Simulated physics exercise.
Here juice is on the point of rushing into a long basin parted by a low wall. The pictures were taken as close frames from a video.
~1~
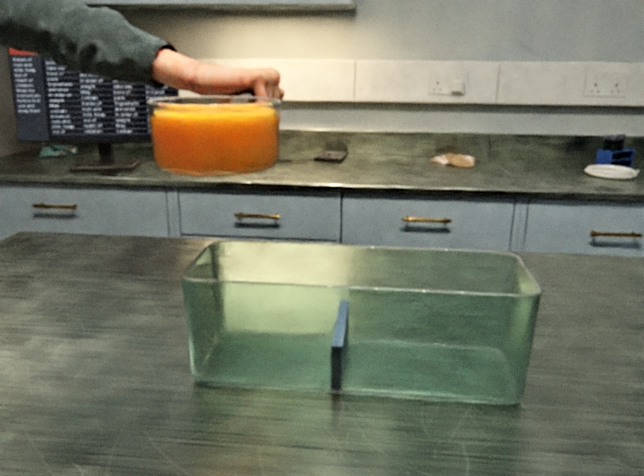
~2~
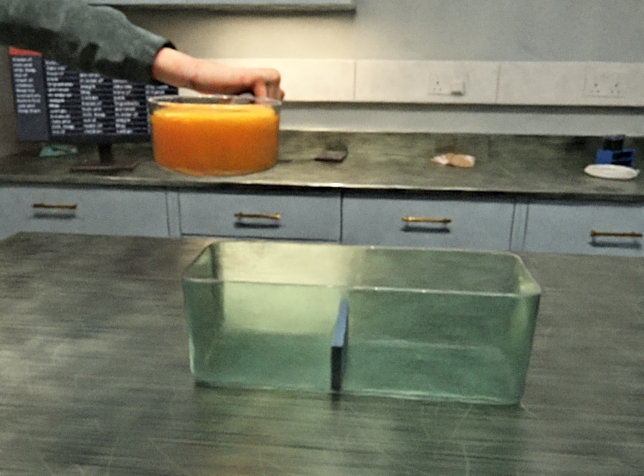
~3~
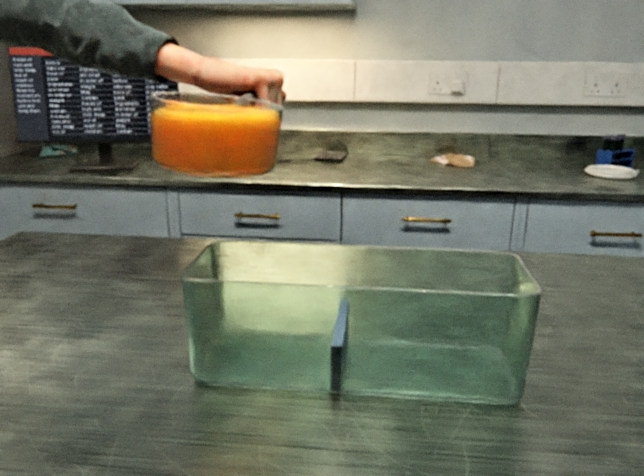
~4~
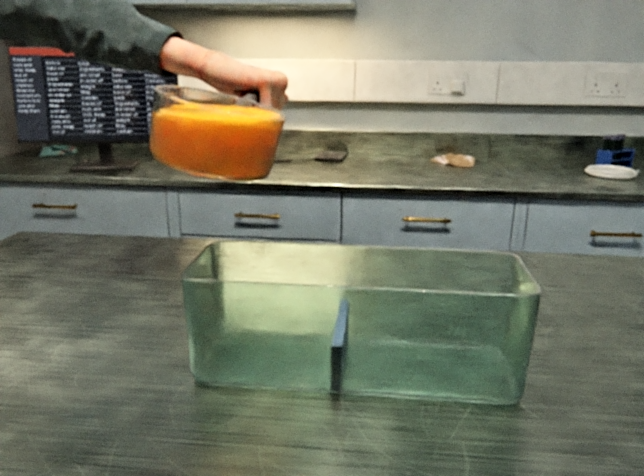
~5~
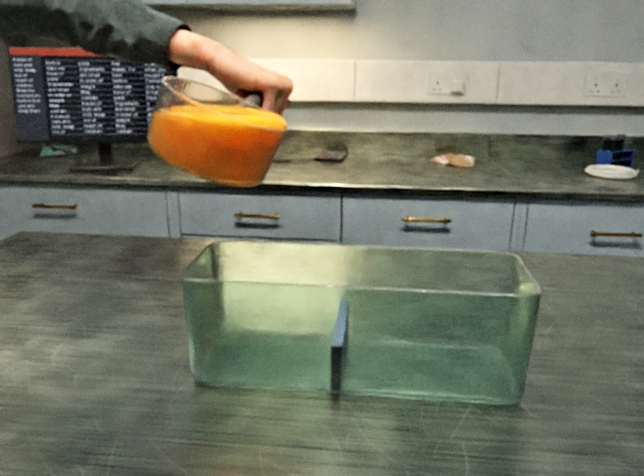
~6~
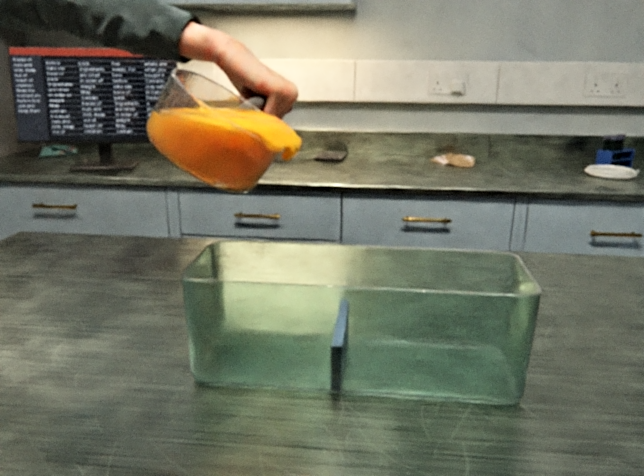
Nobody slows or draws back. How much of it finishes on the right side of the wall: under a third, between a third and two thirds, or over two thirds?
Midrange share.
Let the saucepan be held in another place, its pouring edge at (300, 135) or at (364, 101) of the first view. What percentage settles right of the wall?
First some 55, then 95 per cent.
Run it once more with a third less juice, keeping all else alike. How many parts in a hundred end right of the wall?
That share would be some 10 parts in a hundred.
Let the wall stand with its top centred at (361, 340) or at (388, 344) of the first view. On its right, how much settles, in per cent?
That'd be about 25 percent for the first and about 20 percent for the other.
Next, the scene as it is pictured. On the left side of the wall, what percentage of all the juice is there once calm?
Share approx. 60 per cent.
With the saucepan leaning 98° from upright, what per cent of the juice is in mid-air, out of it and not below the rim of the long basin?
That works out near 35 percent.
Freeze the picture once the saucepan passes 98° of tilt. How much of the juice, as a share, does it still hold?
Some 20 per cent has not yet come out.
A moment on, the saucepan is tipped on its side and 19 per cent is still to pour, 17 is left of the wall and 28 right of it.
Next, the saucepan is tipped right over and 1 per cent is still to pour, 55 is left of the wall and 40 right of it.
Then the saucepan is tipped right over and 0 per cent is still to pour, 58 is left of the wall and 40 right of it.
Later the saucepan is tipped right over and 0 per cent is still to pour, 58 is left of the wall and 40 right of it.
In the end 58 per cent lies left of the wall, 40 right of it and 2 outside.
